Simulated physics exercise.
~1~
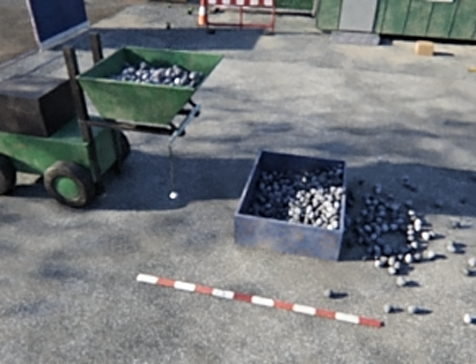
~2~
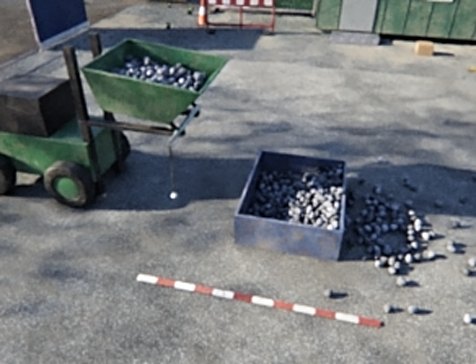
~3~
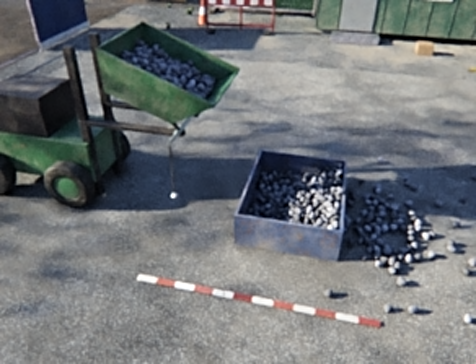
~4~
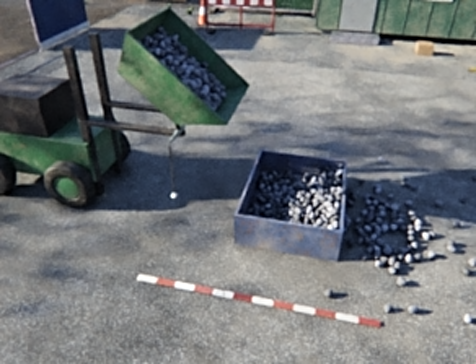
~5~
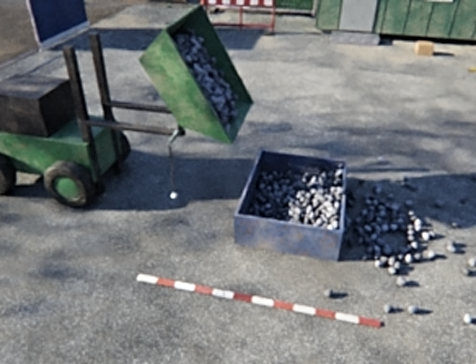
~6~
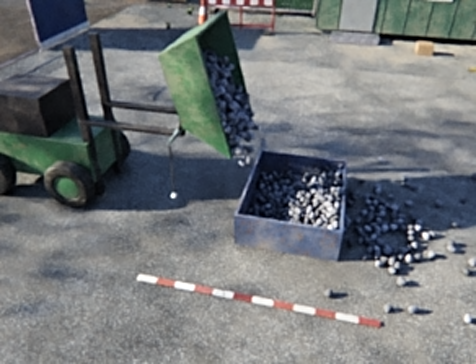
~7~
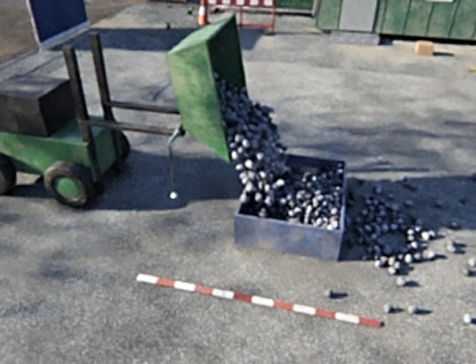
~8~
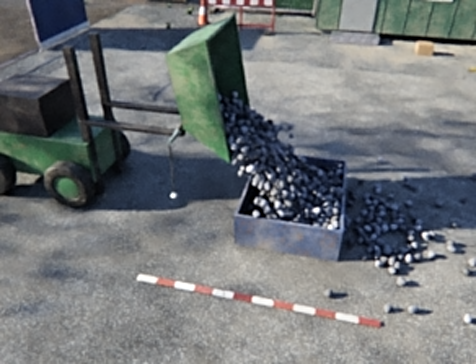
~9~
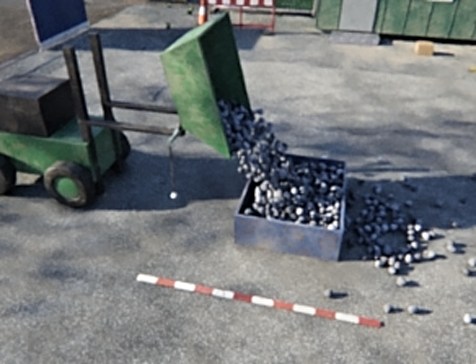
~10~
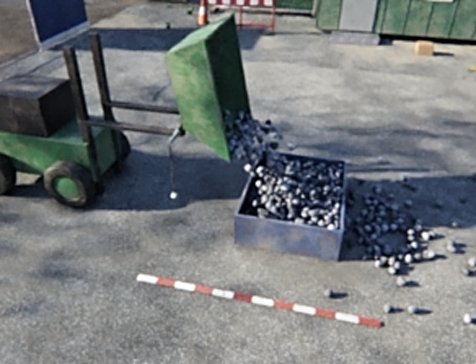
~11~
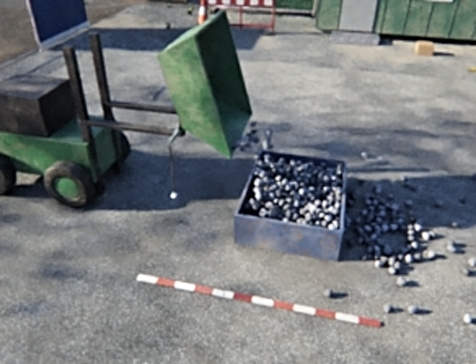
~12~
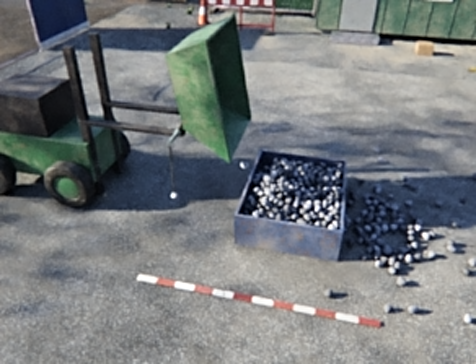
On a sunlit paved yard, seen from above and to one side, a green fork truck at the left holds a green skip of grey rounded stones. To its right sits an open blue-grey bin already partly filled, with more stones scattered beyond it and a red-and-white striped pole lying in front. The skip tips steadily to the right until it stands steeply. Its stones slide out and pour into the bin, and the skip jerks slightly back and forth as the last ones drop. It ends steeply tilted and emptied, above a fuller, heaped bin.
